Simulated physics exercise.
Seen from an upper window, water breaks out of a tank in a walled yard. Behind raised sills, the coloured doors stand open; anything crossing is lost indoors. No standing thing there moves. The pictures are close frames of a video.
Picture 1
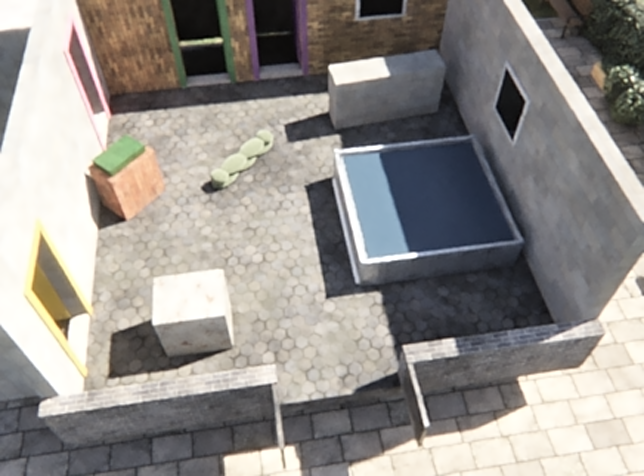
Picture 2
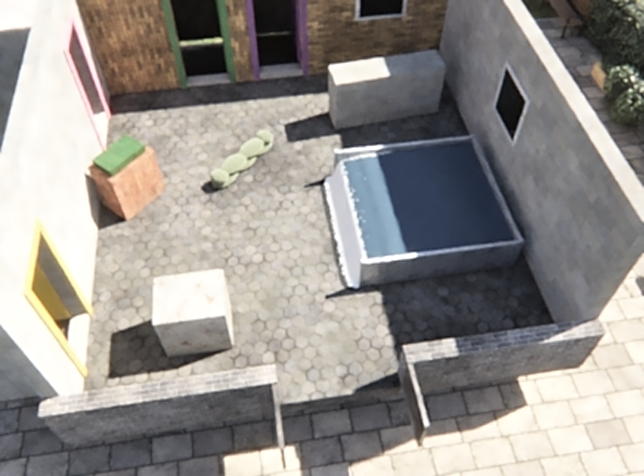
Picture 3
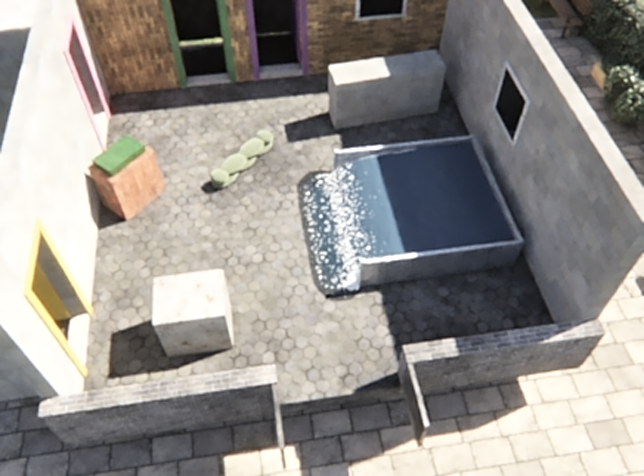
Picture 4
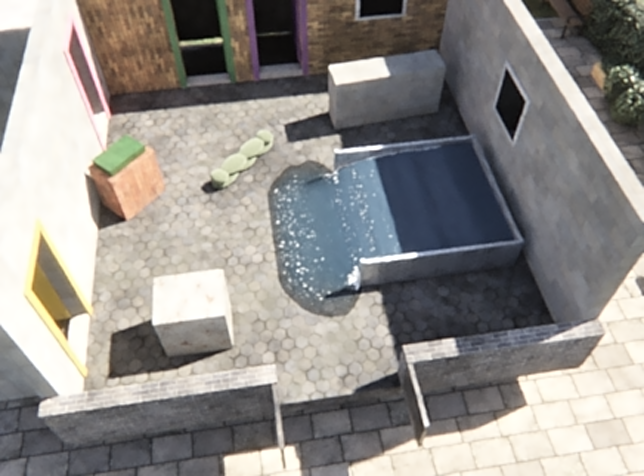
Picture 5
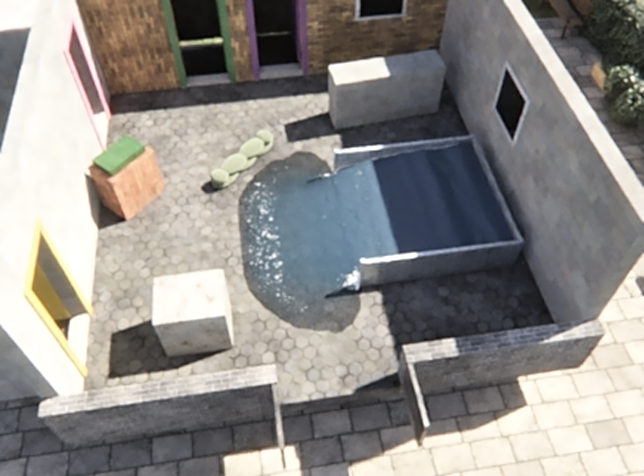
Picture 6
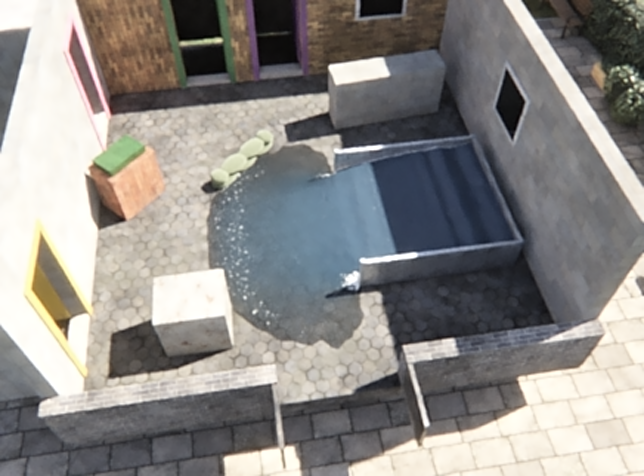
Water tank in a walled paved courtyard losing its left side, water pouring out and spreading leftward in a widening rounded pool.
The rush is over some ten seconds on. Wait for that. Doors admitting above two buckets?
I expect the purple door to stay within two buckets, I expect the yellow door to go over the limit, I expect the green door to stay within two buckets, I expect the pink door to stay within two buckets.
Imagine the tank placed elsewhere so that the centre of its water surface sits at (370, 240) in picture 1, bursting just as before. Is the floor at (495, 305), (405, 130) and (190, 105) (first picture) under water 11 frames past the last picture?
Parched, parched, parched.
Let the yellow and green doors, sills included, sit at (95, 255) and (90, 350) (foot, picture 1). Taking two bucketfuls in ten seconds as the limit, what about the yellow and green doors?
The yellow one overflows, while the green one overflows.
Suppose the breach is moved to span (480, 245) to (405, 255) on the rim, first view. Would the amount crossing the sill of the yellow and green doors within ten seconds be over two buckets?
Result - yellow: Below the limit; green: Below the limit.
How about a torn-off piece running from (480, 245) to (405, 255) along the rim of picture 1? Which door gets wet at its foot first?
That would be the yellow door.
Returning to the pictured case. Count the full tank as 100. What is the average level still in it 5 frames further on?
About 62 per cent.
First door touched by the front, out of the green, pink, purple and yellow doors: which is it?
I say the yellow one.
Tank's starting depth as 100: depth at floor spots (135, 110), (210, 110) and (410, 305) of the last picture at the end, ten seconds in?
I'd put them at close to 10 per cent, then 12 per cent, then 10 per cent.
A moment on, water covers 30 % of the floor; the purple door not reached, the yellow door not reached, the green door not reached, the pink door not reached.
Next, water covers 40 % of the floor; the purple door not reached, the yellow door under two buckets in, the green door not reached, the pink door not reached.
Then, water covers 55 % of the floor; the purple door wet at the sill, nothing in, the yellow door over two buckets in, the green door not reached, the pink door wet at the sill, nothing in.
Later, water covers 80 % of the floor; the purple door wet at the sill, nothing in, the yellow door far over two buckets in, the green door wet at the sill, nothing in, the pink door wet at the sill, nothing in.
In the end, water covers 95 % of the floor; the purple door wet at the sill, nothing in, the yellow door far over two buckets in, the green door under two buckets in, the pink door wet at the sill, nothing in.
